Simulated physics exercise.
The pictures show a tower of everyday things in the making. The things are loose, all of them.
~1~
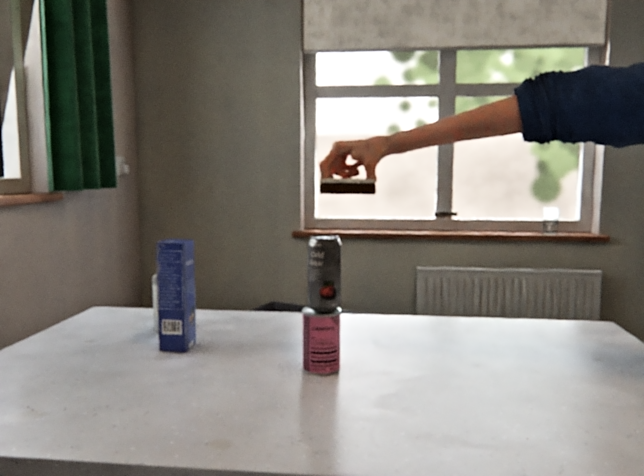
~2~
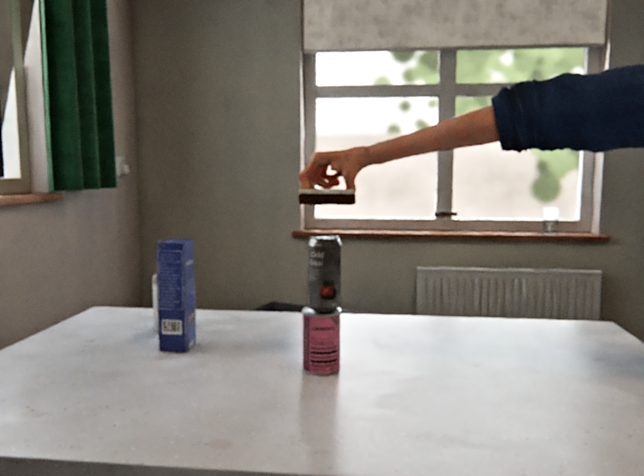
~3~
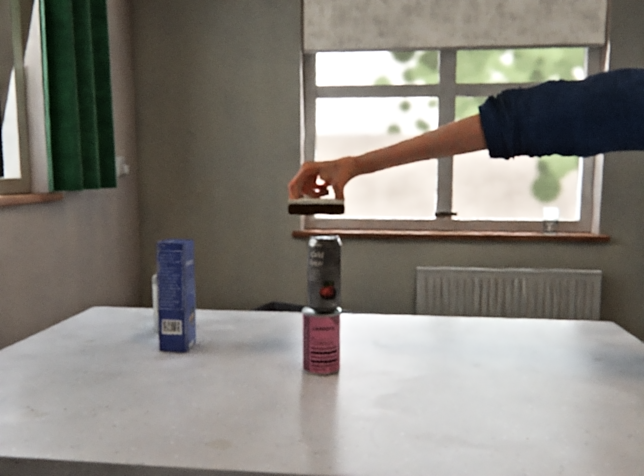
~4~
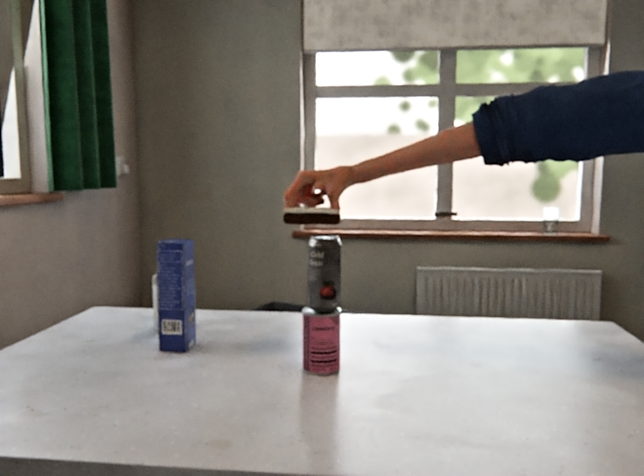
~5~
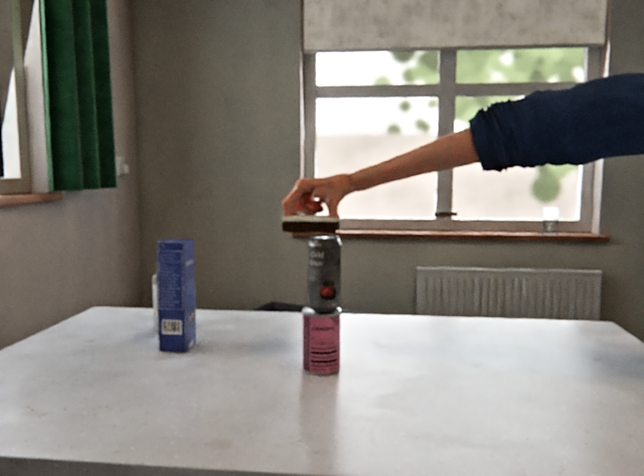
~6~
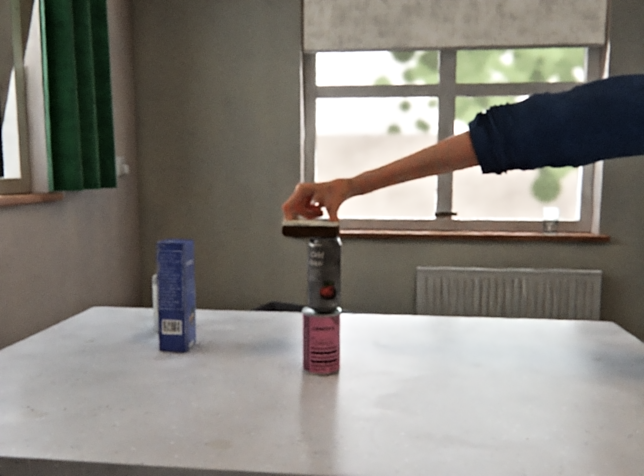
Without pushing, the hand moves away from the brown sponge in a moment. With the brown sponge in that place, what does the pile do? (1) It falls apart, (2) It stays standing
It stays standing (2).
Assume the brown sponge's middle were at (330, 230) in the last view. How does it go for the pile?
Stands firm.
Then, 0.20 s on from there, no change.
Then, 0.40 s on from there, brown sponge resting near (312, 229).
In the end, all 5 unmoved. At the end, from the last picture's camera, brown sponge near (312, 229). The pile stays up.
